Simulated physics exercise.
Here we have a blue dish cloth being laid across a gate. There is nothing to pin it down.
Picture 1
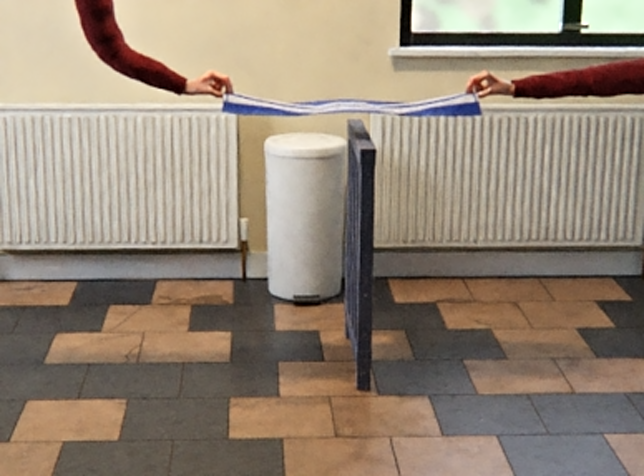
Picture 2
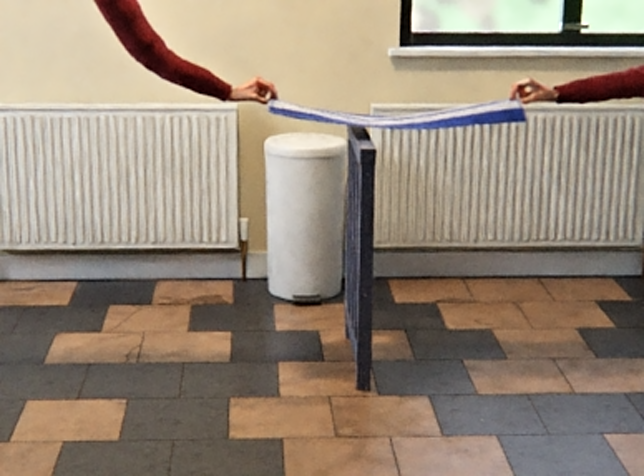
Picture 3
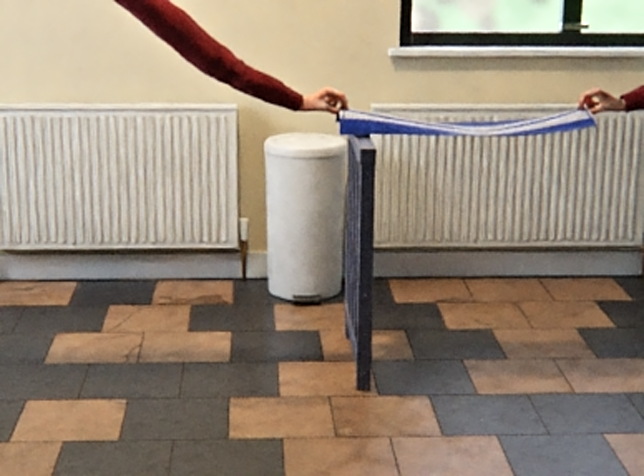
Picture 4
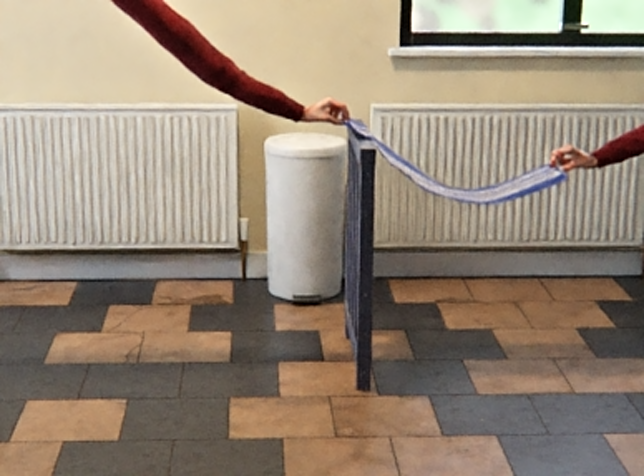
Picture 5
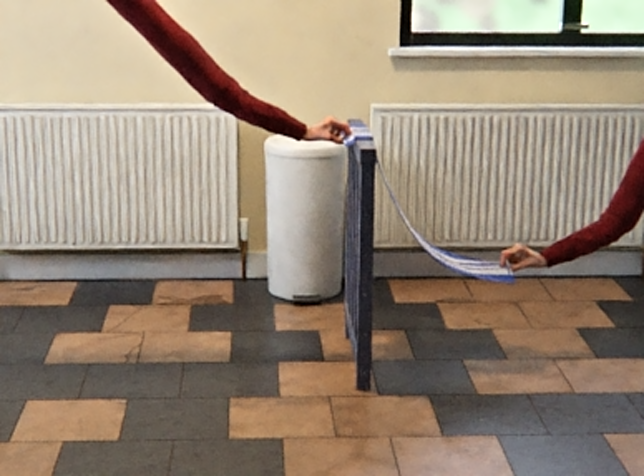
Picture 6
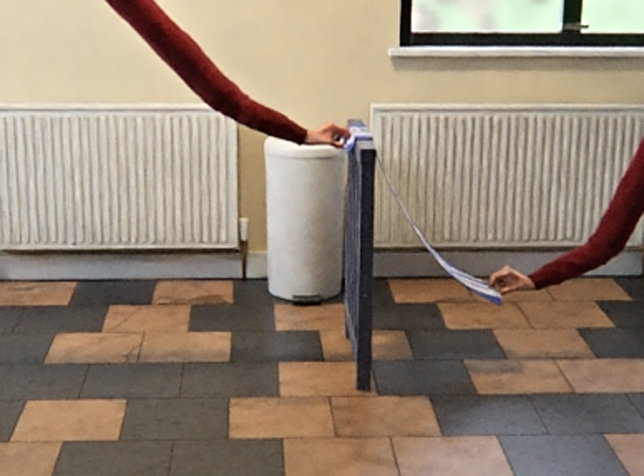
In the video, two hands hold a blue and white cloth stretched above a dark gate and move it to the right, then the left hand holds one end at the gate's top while the right hand lowers the other.
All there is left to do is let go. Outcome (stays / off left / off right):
Most likely it heads off to the right, as I see it.
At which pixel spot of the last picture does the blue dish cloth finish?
At about (423, 360).
Then, 0.30 s past the final frame, dish cloth clear of the top and falling near (414, 273).
Then, 0.52 s past the final frame, dish cloth in a heap on the floor near (421, 358).
When it is over, dish cloth in a heap on the floor near (423, 360). The blue dish cloth runs off to the right.
